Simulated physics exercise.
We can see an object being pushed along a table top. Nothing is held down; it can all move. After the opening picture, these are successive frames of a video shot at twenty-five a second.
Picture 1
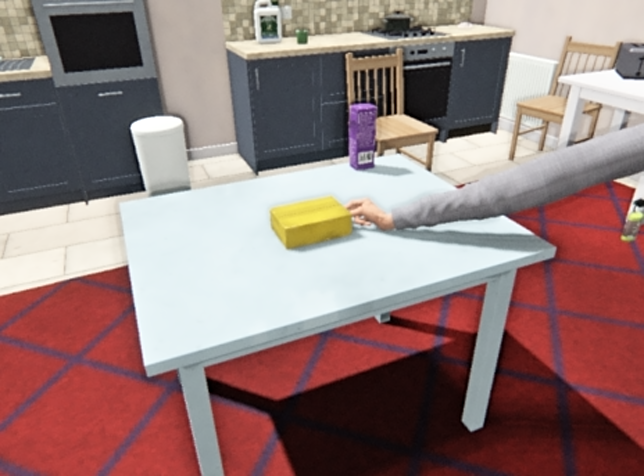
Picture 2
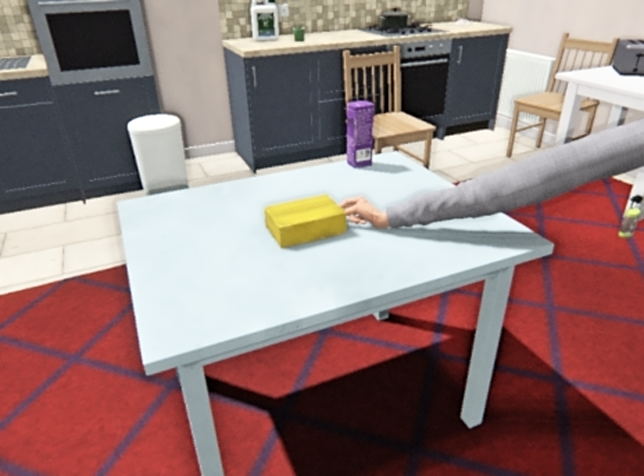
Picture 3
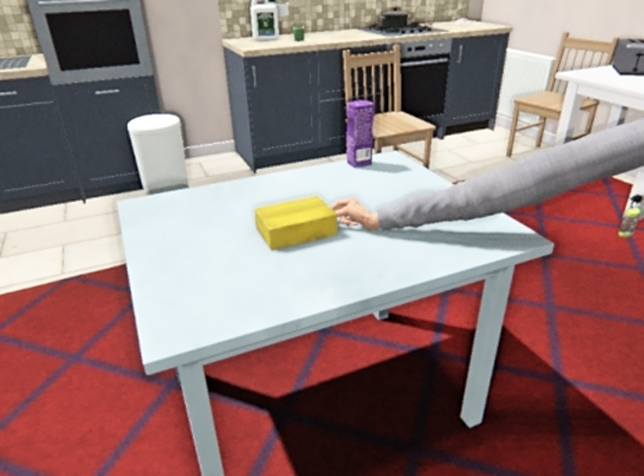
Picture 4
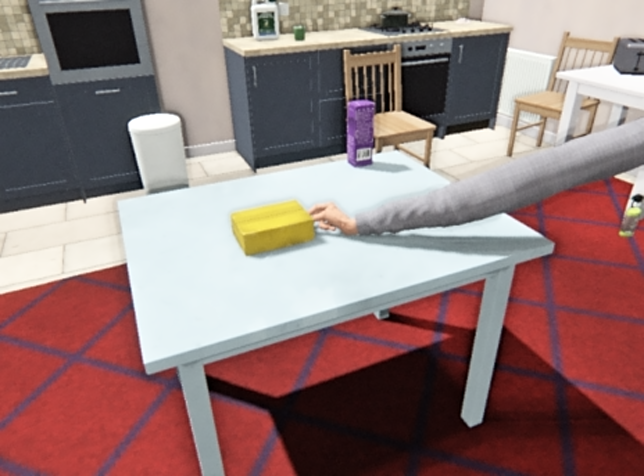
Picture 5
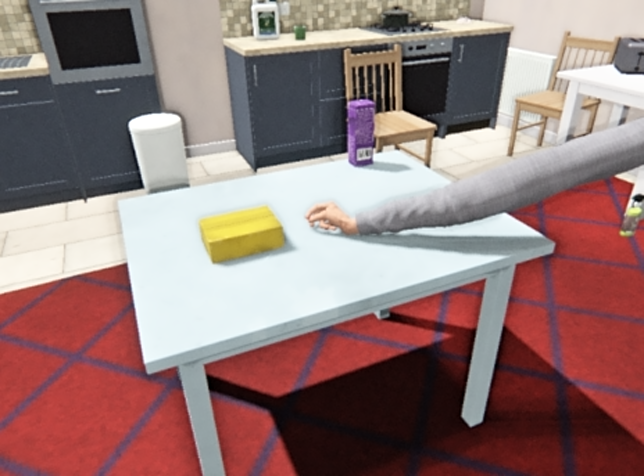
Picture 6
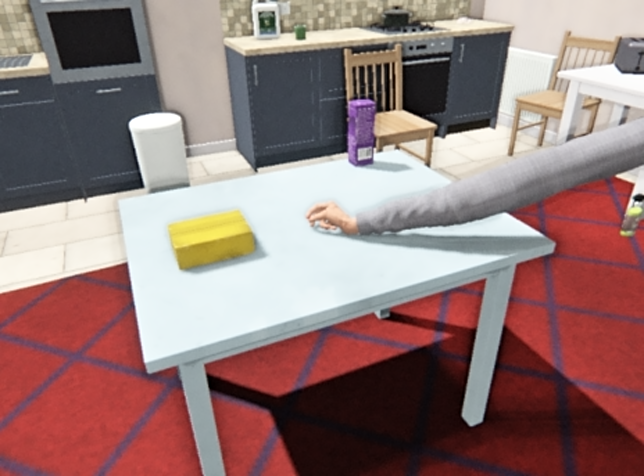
In the video, a hand at the end of a grey-sleeved arm pushes a yellow box leftward across a pale table, then stays back as the box slides farther left, while a purple container stands near the far edge.
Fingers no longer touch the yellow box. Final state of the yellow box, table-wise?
It passes the edge.
Then, 0.20 s later than the last frame, yellow box now off the table.
Then, 0.40 s later than the last frame, things are still on the move.
Then, 0.60 s later than the last frame, as before.
When it is over, off the table, yellow box.
